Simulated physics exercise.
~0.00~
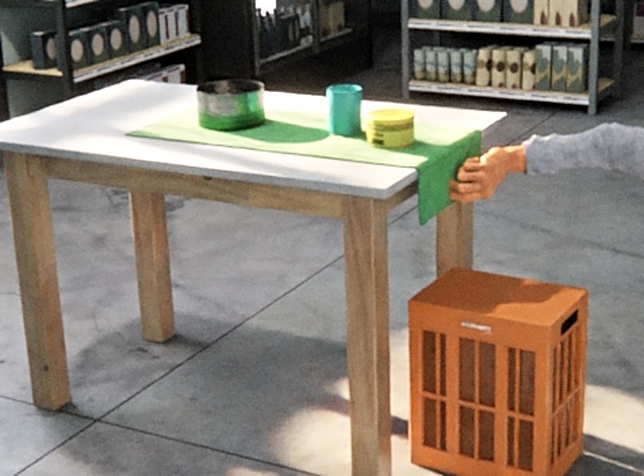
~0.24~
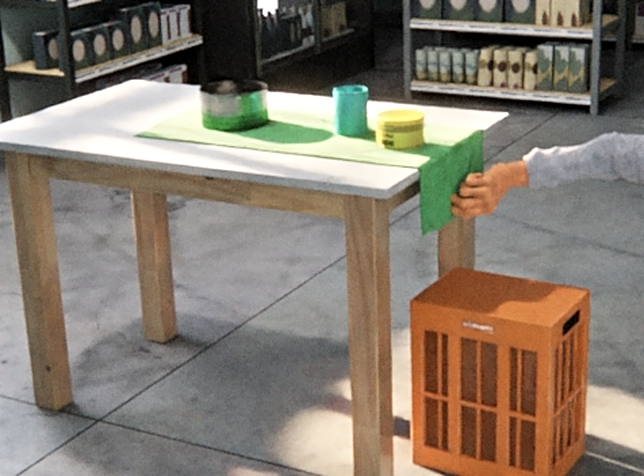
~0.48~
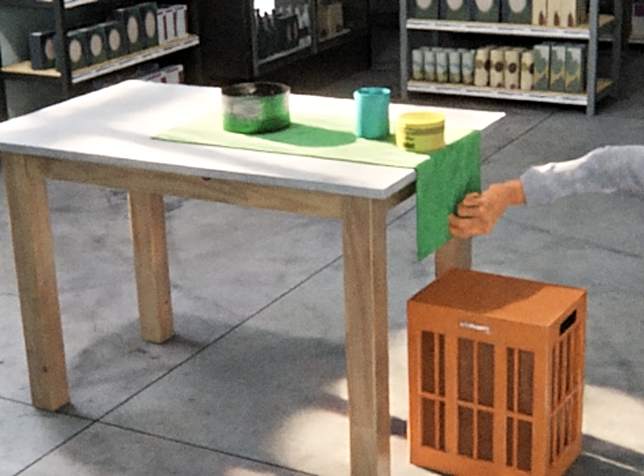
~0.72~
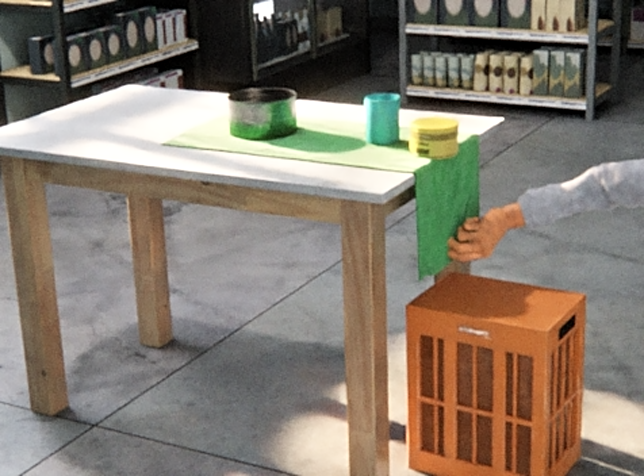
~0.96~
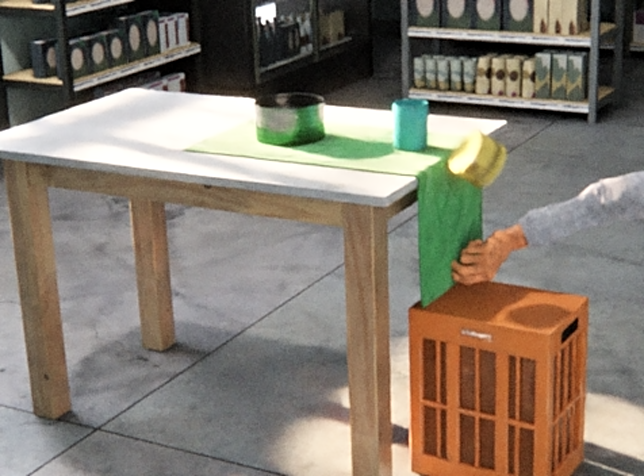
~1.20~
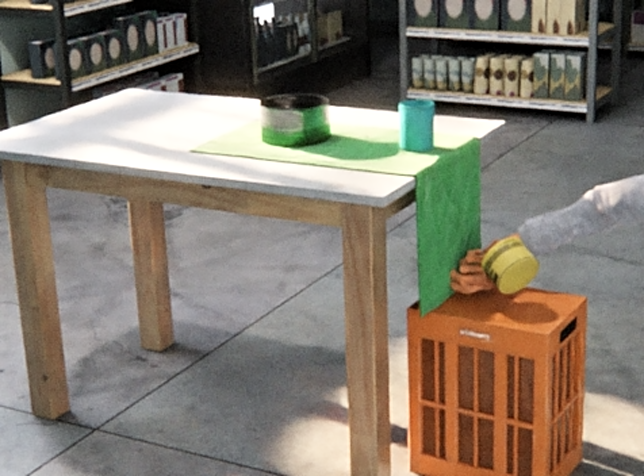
A green scarf lies across a white-topped wooden table, seen from slightly above in a room with stocked shelves behind. On it stand a dark pot with green on its side, a turquoise mug and, nearest the right end, a yellow tub, while an orange crate sits on the floor below. A hand reaching in from the right draws the hanging hem downward, and all three objects ride along toward the edge. As the hem reaches the crate, the tub tips over the edge. It drops beside the hand, just above the crate, while the mug stays upright on the table with the pot.
